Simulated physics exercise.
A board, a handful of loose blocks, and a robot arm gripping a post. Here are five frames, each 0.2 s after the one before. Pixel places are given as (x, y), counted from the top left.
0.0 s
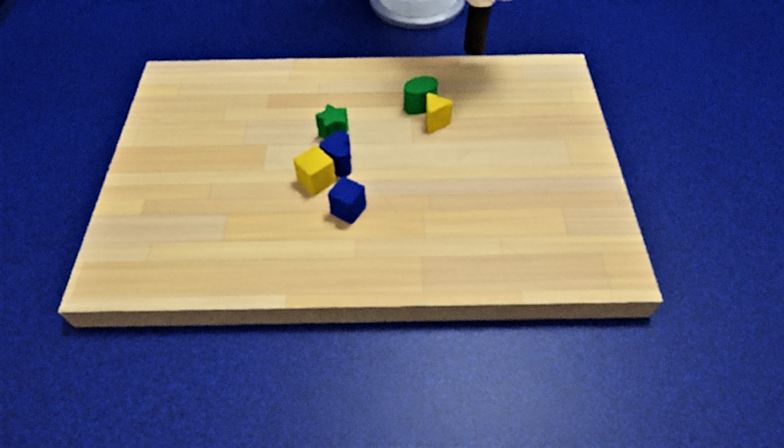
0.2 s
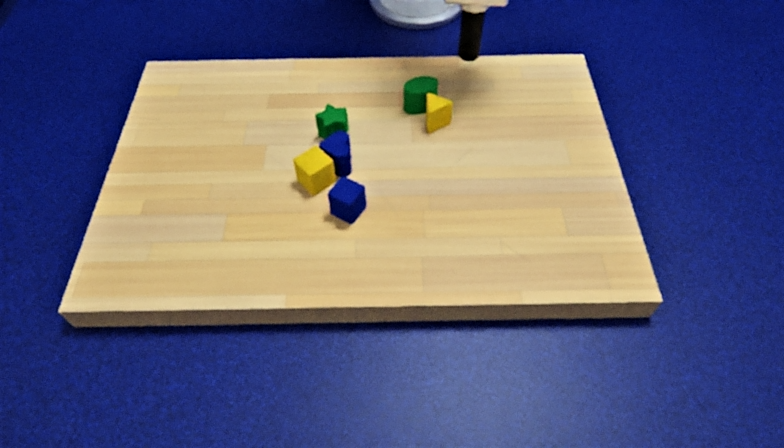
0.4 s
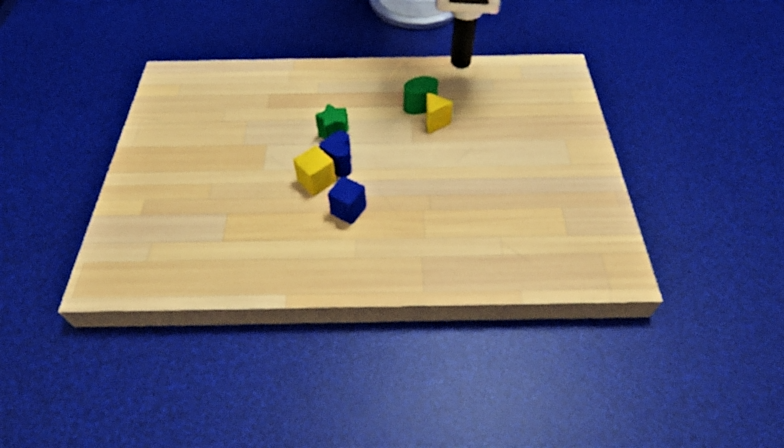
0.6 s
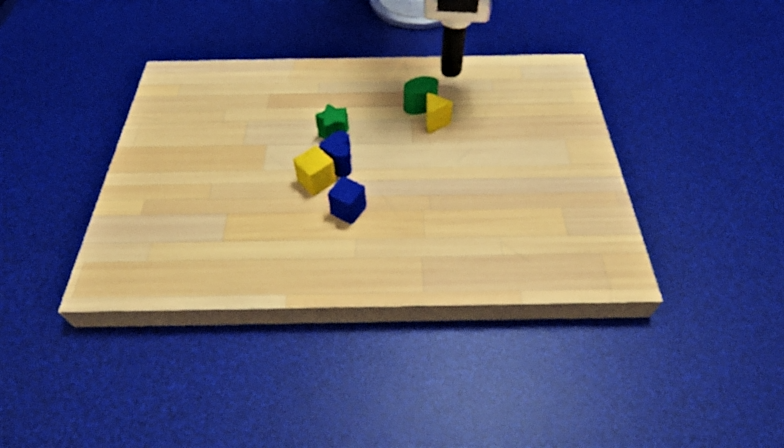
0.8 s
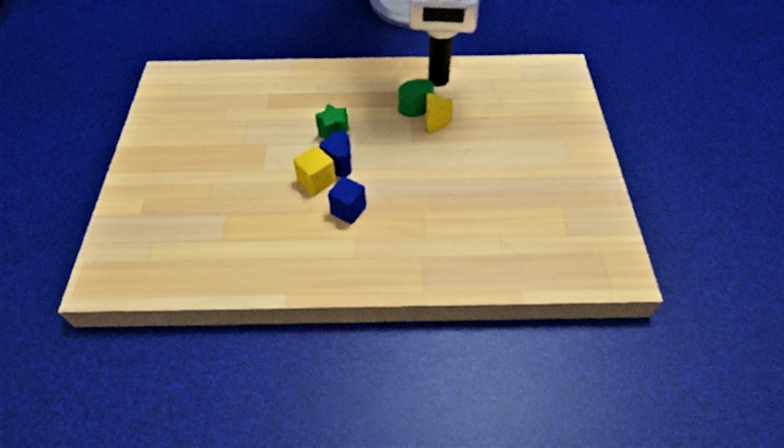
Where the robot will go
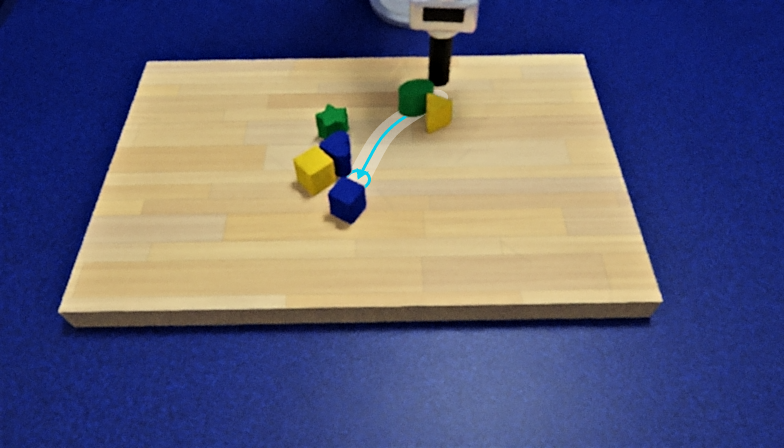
In the video, a robot arm moves a dark post down and left over a wooden board holding six coloured blocks, then slightly nudges the green oval block left beside the yellow three-sided block while the others stay still.
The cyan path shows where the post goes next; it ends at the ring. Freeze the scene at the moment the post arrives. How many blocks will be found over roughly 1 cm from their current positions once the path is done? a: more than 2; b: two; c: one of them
I'll go with c - one of them.
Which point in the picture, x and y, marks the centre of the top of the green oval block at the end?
Final place: (355, 113).
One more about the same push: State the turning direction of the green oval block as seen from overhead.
Its spin: Clockwise.
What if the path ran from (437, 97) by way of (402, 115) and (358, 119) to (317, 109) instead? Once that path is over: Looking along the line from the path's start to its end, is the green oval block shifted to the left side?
I'd say yes.
Drawn move, from (437, 97) via (404, 118) and (377, 145), ending at (358, 180).
On the path given first. One third of the way, post (403, 102); green oval block (376, 103), turned 30° clockwise.
Two thirds of the way, post (375, 130); green star (329, 114); green oval block (355, 113), turned 110° clockwise.
At the end, post (356, 164); green star (329, 114); blue heart-shaped block (335, 146), turned 20° clockwise; green oval block (355, 113), turned 110° clockwise; yellow three-sided block still.
